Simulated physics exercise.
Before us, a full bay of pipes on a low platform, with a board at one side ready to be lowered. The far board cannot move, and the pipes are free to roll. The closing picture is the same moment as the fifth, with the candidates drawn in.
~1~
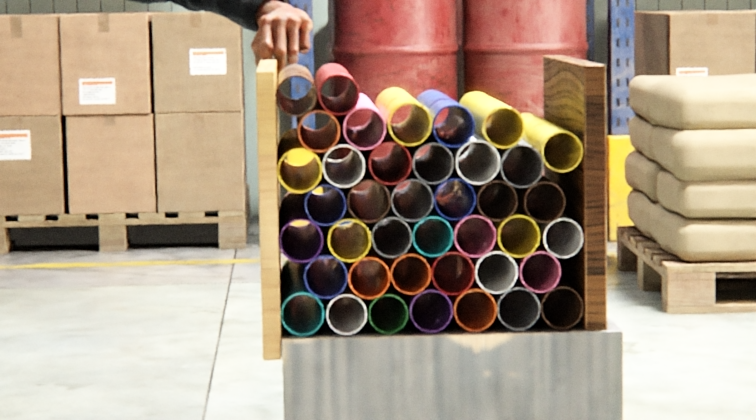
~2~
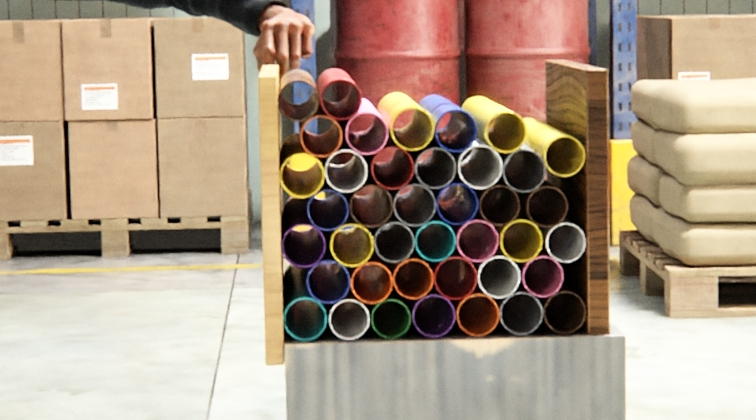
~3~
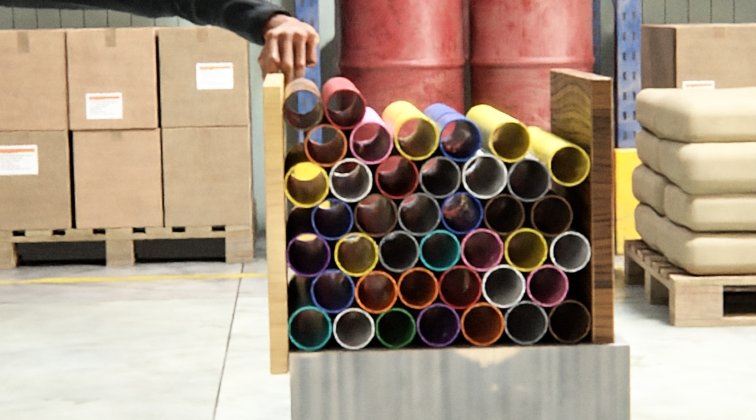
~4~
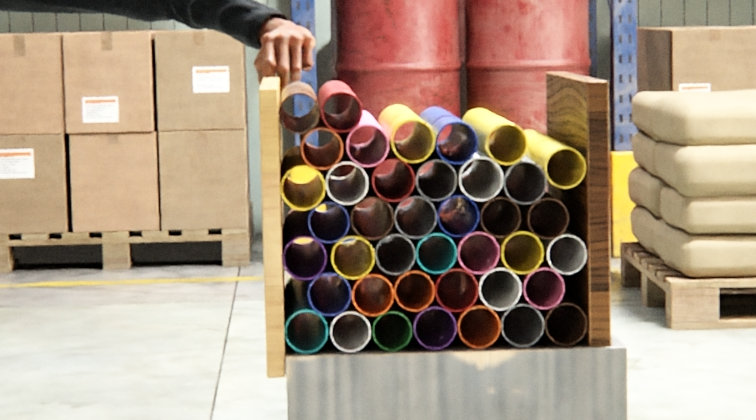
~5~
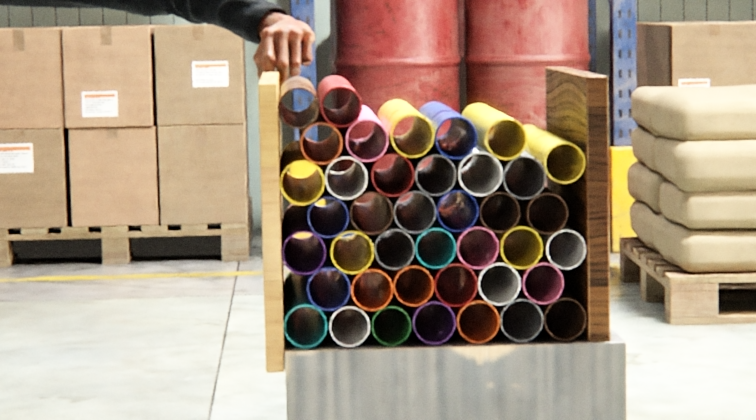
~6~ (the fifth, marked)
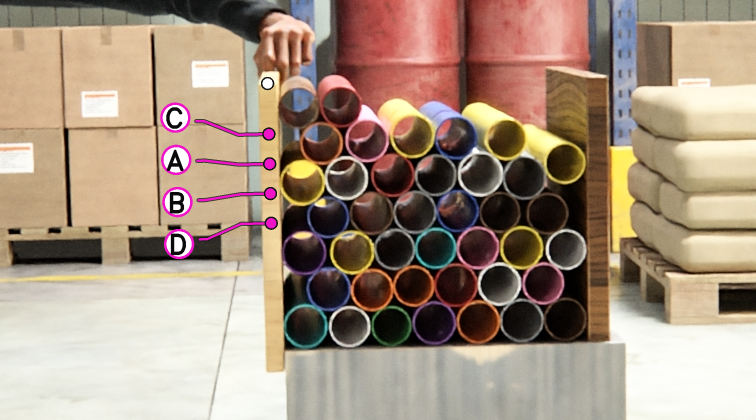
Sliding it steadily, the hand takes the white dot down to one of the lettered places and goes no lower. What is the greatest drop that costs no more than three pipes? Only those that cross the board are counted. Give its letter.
The lowest mark that will do is D.
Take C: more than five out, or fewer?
It loses fewer than five.
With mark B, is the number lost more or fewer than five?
It loses fewer than five.
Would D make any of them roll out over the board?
Yes, at D.
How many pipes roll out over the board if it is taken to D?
The count is one.
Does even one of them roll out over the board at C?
At C: No.
On the marked copy, A at (270, 164); B at (271, 193); C at (269, 134); D at (271, 223); the white dot at (268, 83).
Following D. Soon after the start, top of the board (278, 146).
Later, top of the board (280, 219).
In the end, top of the board (280, 222), one out over the board.
As for the rest, A none out over the board; B one out over the board; C none out over the board.
